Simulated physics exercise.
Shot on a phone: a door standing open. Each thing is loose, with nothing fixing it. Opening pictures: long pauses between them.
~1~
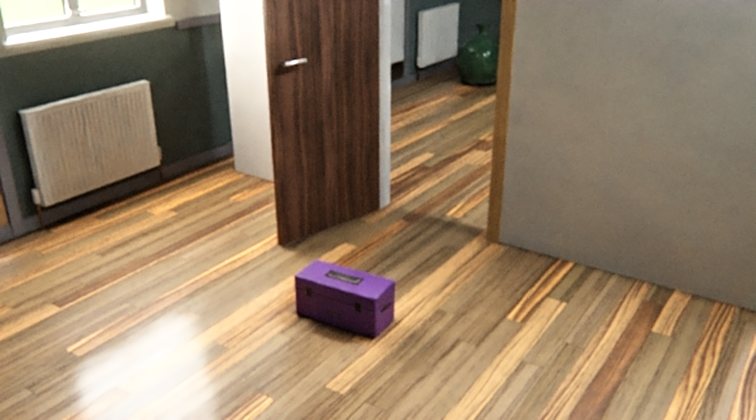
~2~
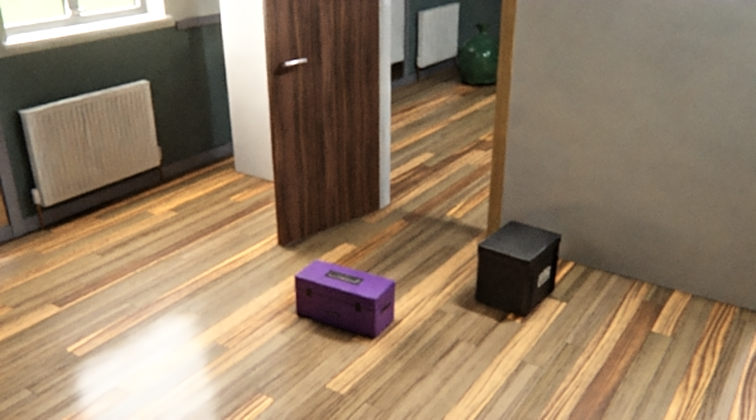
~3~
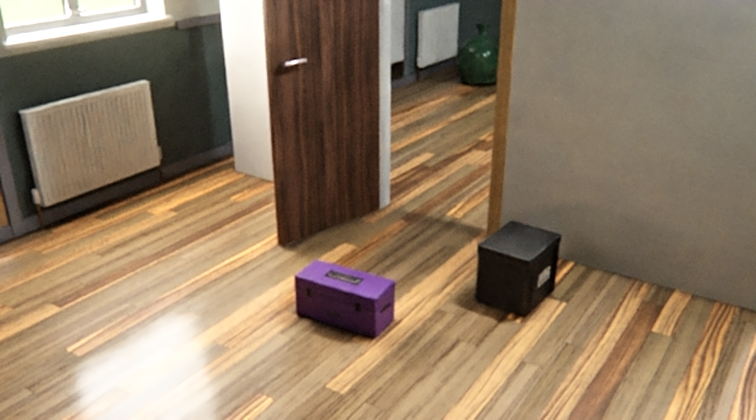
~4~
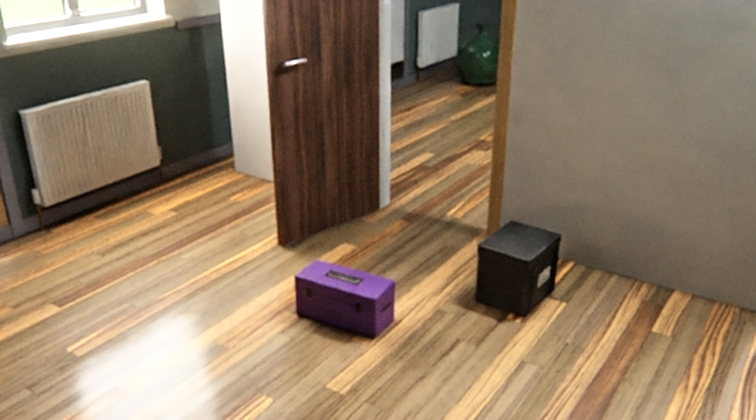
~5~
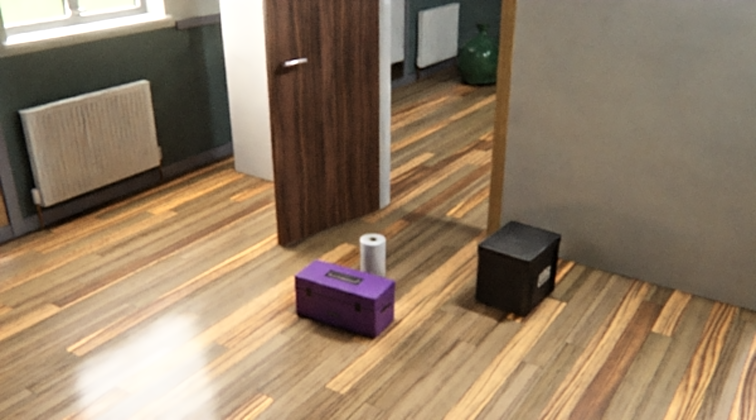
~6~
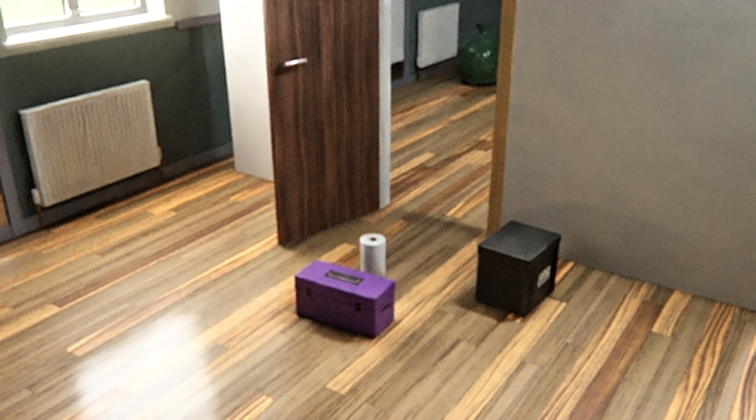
A dark brown wooden door stands wide open in a room with a striped wood floor, seen from a raised, steady view, with a pale radiator at left and a grey wall at right. A purple toolbox sits on the floor before the door, a green rounded object beyond the doorway. A black box appears at right, then a white roll behind the toolbox, while everything else stays still.
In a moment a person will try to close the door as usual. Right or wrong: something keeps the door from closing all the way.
Wrong.
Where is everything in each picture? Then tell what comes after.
The first frame shows door wide open and still.
The second frame shows door wide open and still; black tote (518, 268); purple toolbox (345, 298).
The third frame shows door wide open and still; black tote (518, 268); purple toolbox (345, 298).
The fourth frame shows door wide open and still; black tote (518, 268); purple toolbox (345, 298).
The fifth frame shows door wide open and still; black tote (518, 268); purple toolbox (345, 298).
The sixth frame shows door wide open and still; white roll (373, 263); black tote (518, 268).
Then, 0.90 s after the last picture, door 83° open.
Then, 1.60 s after the last picture, door 51° open.
Then, 2.30 s after the last picture, door 18° open.
At rest, door 0° open; all 3 in place. Seen from the same camera at the end, white roll near (373, 263).
